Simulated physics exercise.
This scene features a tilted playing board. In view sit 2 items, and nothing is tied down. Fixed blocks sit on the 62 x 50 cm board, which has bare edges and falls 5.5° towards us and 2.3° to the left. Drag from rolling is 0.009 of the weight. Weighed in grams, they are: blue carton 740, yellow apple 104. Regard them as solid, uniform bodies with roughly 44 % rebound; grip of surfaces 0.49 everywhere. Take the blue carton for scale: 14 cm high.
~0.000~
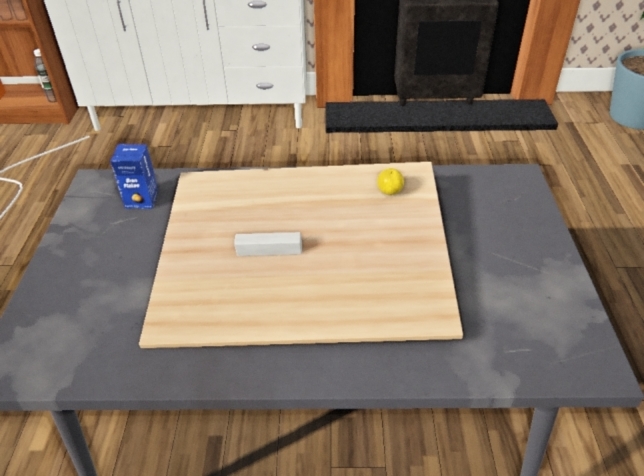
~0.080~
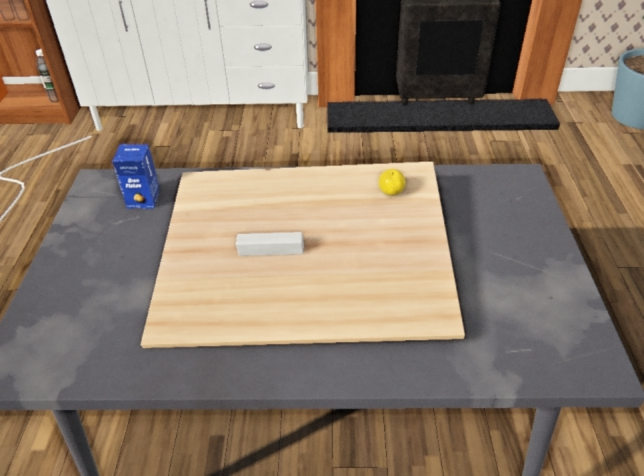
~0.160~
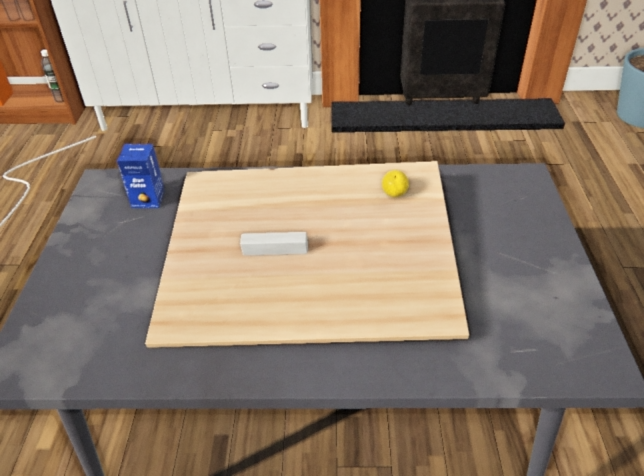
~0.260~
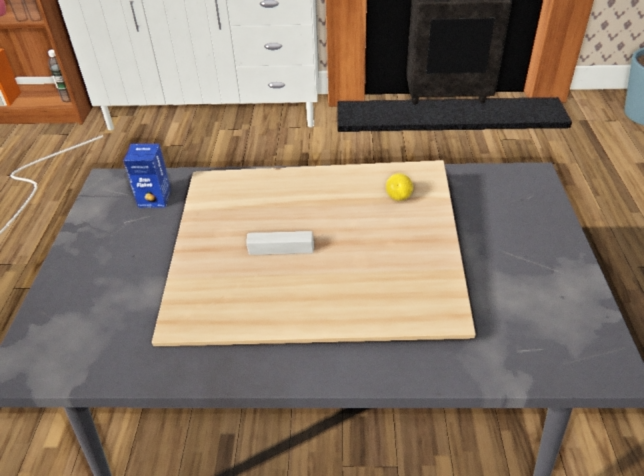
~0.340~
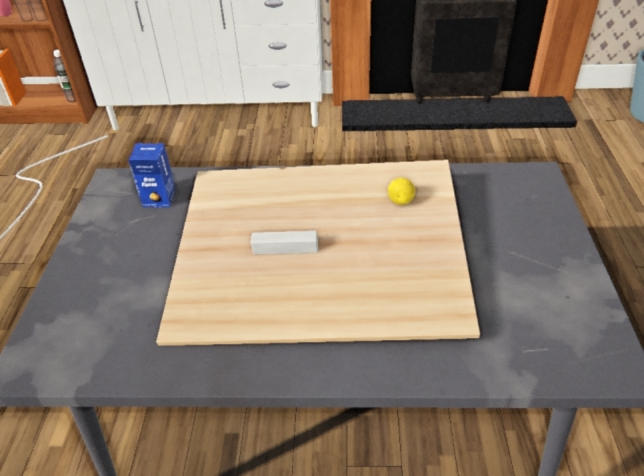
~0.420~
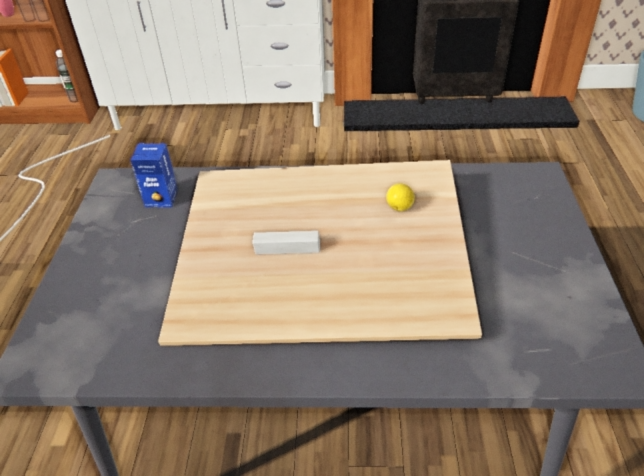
A light wooden board lay on a dark gray table with a pale block on it and a blue carton beside it, while a yellow apple near the far edge rolled slightly toward the viewer.
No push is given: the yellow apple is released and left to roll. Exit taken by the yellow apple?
Near.
After 0.92 s, 14 cm of board to the near edge; yellow apple near (364, 270).
After 1.32 s, it has gone over the near edge; yellow apple near (304, 396).
In the end (1.5 s), it has gone over the near edge; blue carton under 8 cm from the start.
